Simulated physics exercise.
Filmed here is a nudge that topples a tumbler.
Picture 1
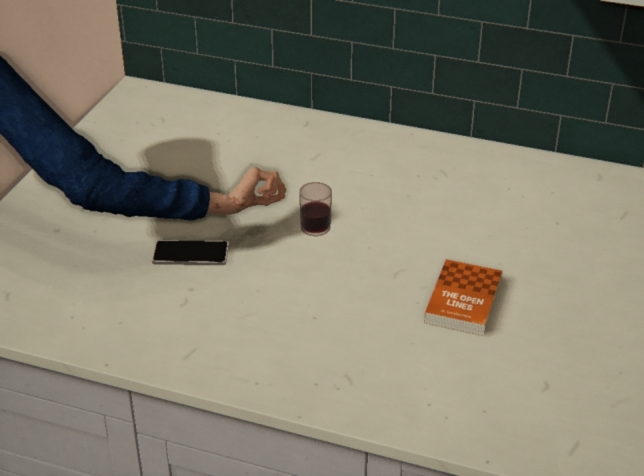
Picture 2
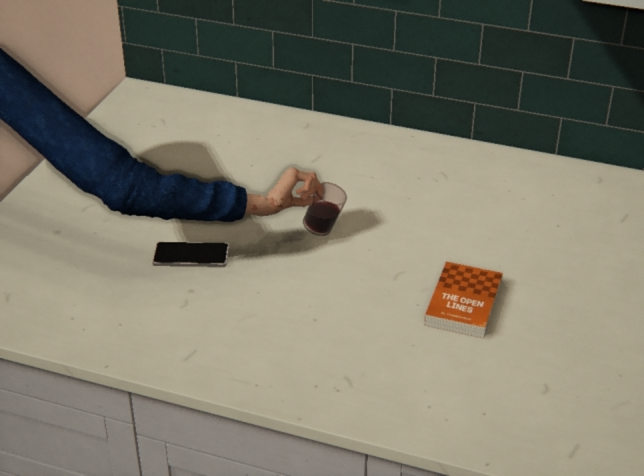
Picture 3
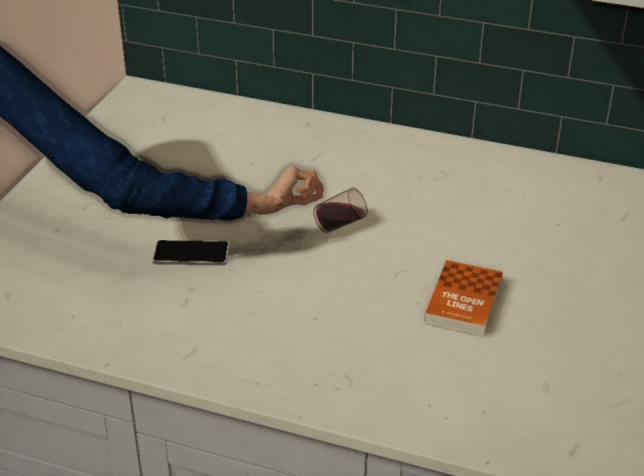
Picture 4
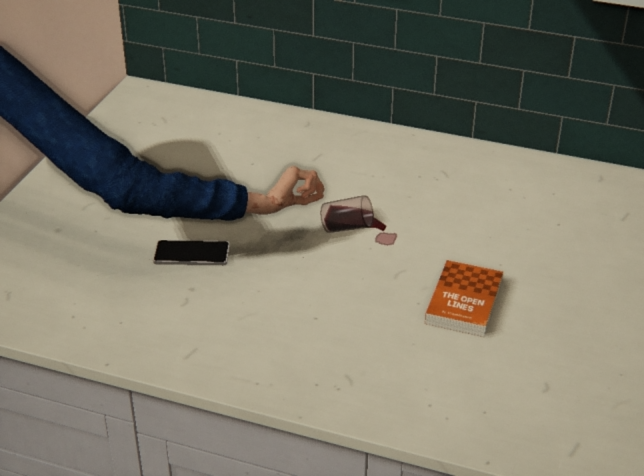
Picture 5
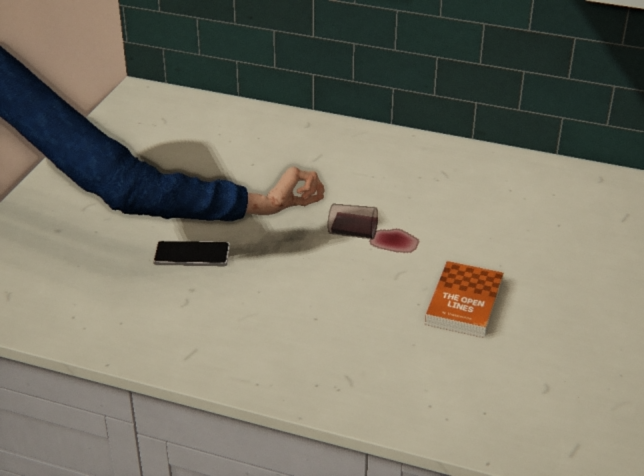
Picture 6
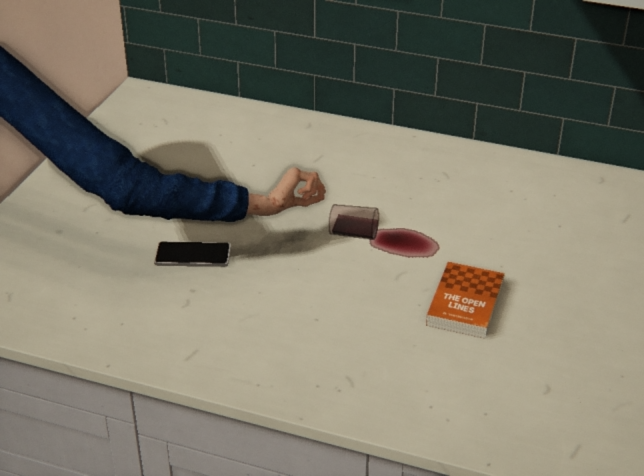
A hand in a blue sleeve knocked over a glass of dark red drink on a pale counter, and it toppled to the right, spilling a puddle that spread toward an orange book.
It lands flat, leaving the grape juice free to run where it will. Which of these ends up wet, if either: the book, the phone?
The book is going to be wet afterwards; the phone is going to be dry afterwards.
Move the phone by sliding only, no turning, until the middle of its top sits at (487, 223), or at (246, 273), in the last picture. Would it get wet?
First it gets wet, then it remains untouched.
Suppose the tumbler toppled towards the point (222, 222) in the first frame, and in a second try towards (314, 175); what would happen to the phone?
Case one, the item is caught; case two, the item is left alone.
Shortly, the puddle covers about as much as a plate; the book is soaking at its edge; the phone is still dry.
Then, the puddle covers about as much as a tray; the book is soaking at its edge; the phone is still dry.
At the finish, the puddle covers about as much as a tray; the book is soaking at its edge; the phone is still dry.
